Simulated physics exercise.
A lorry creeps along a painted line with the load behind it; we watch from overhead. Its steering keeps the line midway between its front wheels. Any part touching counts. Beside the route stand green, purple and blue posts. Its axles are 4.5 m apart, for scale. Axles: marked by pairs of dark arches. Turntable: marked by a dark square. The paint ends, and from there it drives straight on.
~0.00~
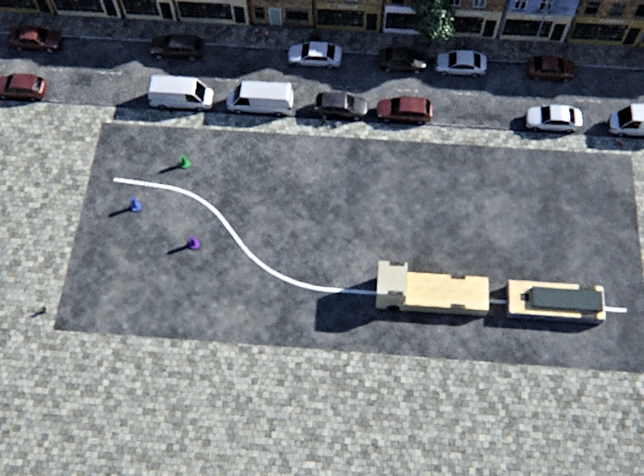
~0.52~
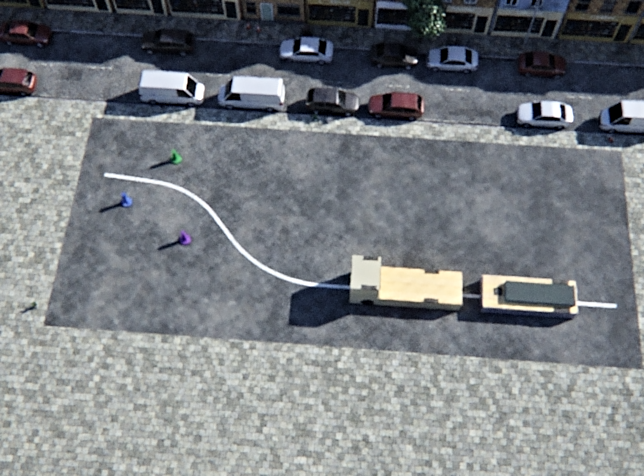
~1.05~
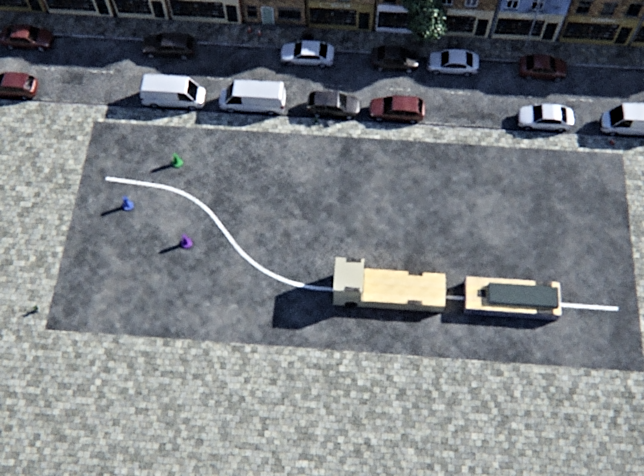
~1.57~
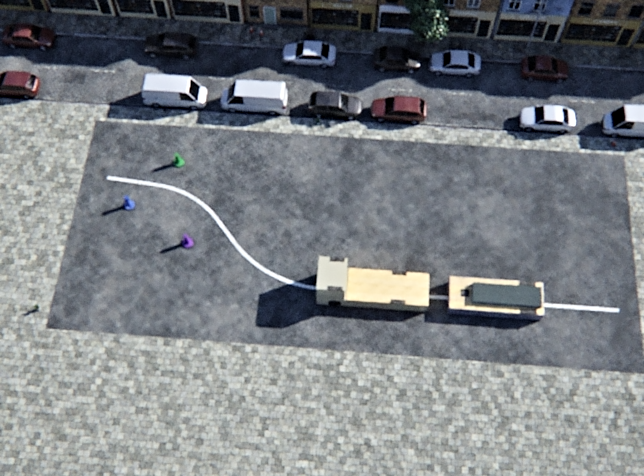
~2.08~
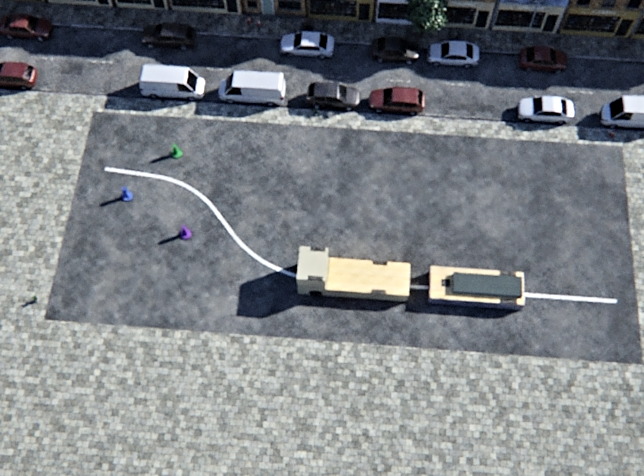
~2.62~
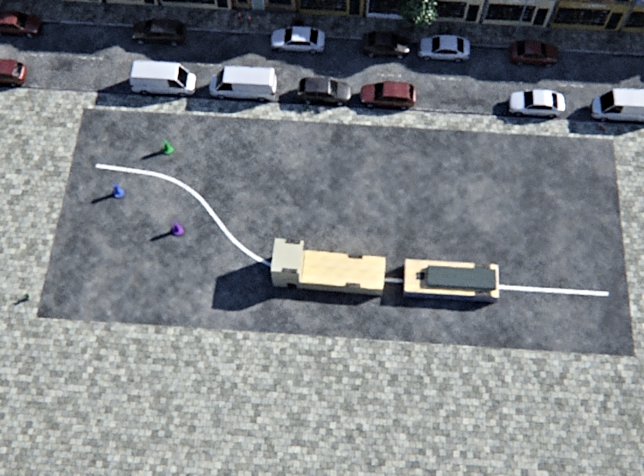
A lorry towing a loaded trailer creeps left along a white painted line toward a bend beside green, purple and blue posts.
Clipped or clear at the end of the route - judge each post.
Green - clear, purple - clear, blue - clipped.
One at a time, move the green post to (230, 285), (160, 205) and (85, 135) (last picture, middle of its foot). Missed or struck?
One: Stays safe. Two: Gets hit. Three: Stays safe.
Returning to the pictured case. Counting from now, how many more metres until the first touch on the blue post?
24.5 m.
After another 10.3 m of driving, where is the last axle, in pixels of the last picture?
Somewhere around pixel (348, 267).
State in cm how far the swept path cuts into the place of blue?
Roughly 40 for blue.
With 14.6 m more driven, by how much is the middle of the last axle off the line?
Roughly 130 centimetres from the line.
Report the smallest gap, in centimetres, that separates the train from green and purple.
Green: 30; purple: 90.
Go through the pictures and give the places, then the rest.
The first frame shows nose (379, 286); last axle (589, 302); still straight; green (184, 162), purple (194, 242), blue (135, 204); 1 trailer.
The second frame shows nose (353, 281); last axle (561, 296); still straight.
The third frame shows nose (337, 283); last axle (545, 298); still straight.
The fourth frame shows nose (320, 282); last axle (528, 298); still straight.
The fifth frame shows nose (301, 271); last axle (509, 287); still straight.
The sixth frame shows nose (276, 264); last axle (483, 280); turned 2°; green (167, 147), purple (177, 228), blue (118, 191).
Then, 5.8 s in, the last axle is at (383, 273) of the last picture, 5 cm off the line; purple has been passed with 85 cm to spare.
Then, 8.1 s in, the last axle is at (314, 257) of the last picture, 95 cm off the line; green has been passed with 30 cm to spare.
Then, 12.9 s in, the last axle is at (184, 192) of the last picture, 80 cm off the line; the trailer has hit blue.
Then, 17.0 s in, the last axle is at (65, 158) of the last picture, 35 cm off the line; 1 of 3 struck in all.
